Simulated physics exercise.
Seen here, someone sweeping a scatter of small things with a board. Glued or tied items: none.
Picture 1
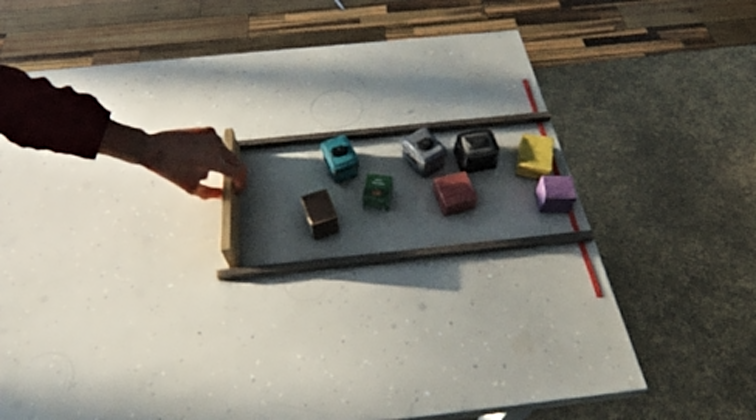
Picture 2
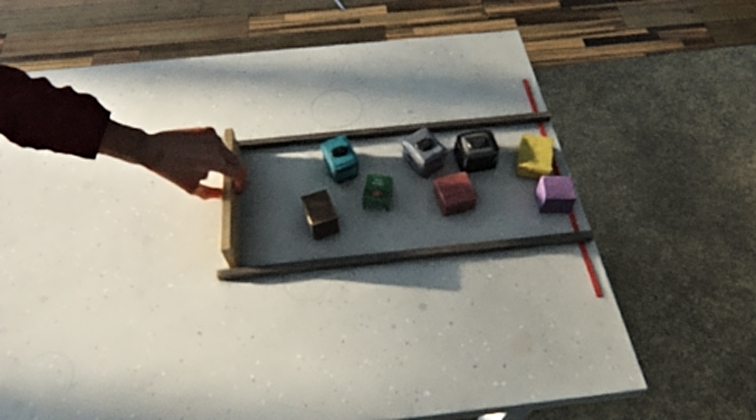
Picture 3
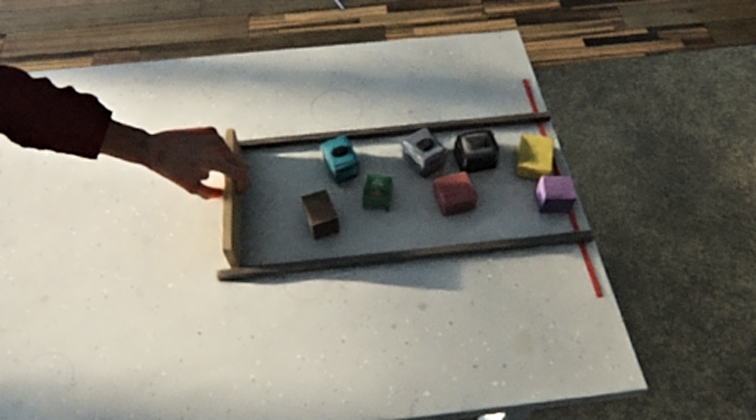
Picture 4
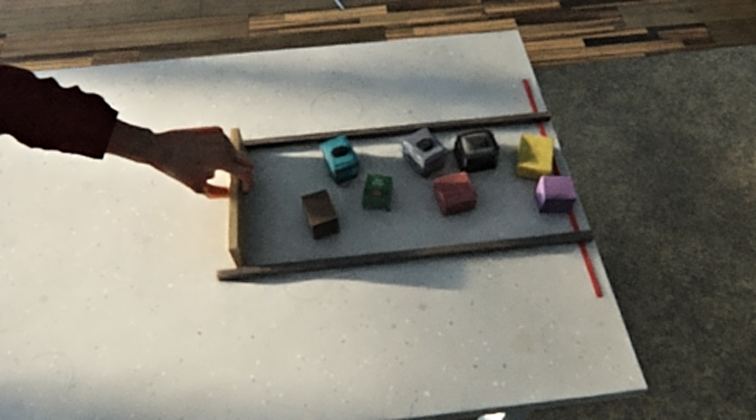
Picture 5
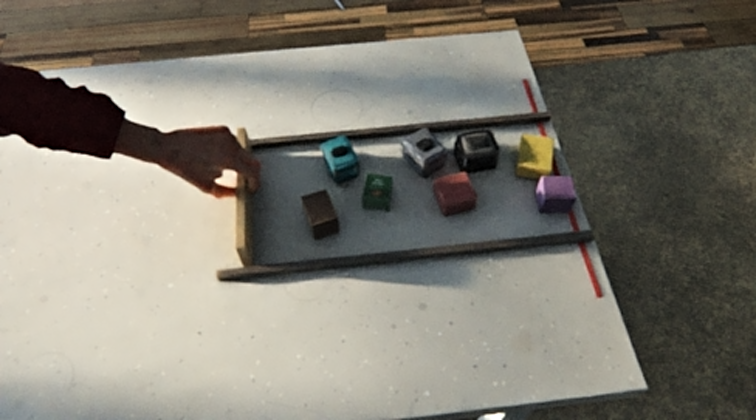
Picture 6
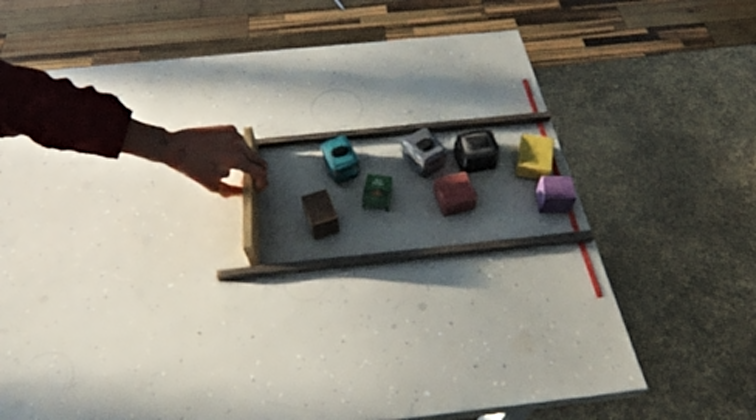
Hand sliding a wooden board slightly to the right between two rails, with small coloured blocks lying still on the grey surface.
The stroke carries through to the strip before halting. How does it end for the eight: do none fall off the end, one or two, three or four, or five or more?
It ends with five or more off the end.
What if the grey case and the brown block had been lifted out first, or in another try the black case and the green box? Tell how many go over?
First 4, then 4.
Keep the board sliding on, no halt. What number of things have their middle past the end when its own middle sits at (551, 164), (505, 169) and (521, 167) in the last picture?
Respectively 6, 3 and 3.
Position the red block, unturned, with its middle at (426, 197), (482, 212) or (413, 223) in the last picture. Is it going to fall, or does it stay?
Red block: Gone; gone; gone.
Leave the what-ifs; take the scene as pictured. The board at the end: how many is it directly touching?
That number would be 2.
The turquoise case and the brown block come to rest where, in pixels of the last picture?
About (564, 139), and about (583, 193).
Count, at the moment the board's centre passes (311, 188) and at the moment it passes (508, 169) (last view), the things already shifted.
The first count is 1, and then it's 8.
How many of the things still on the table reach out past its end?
As for overhanging, the count is 2.
A little later, none off yet; purple block at rest near (555, 195); yellow block at rest near (535, 157); black case at rest near (476, 151).
When it is over, the number that fall off is five or more; down, green box, grey case, red block, black case, yellow block and purple block.
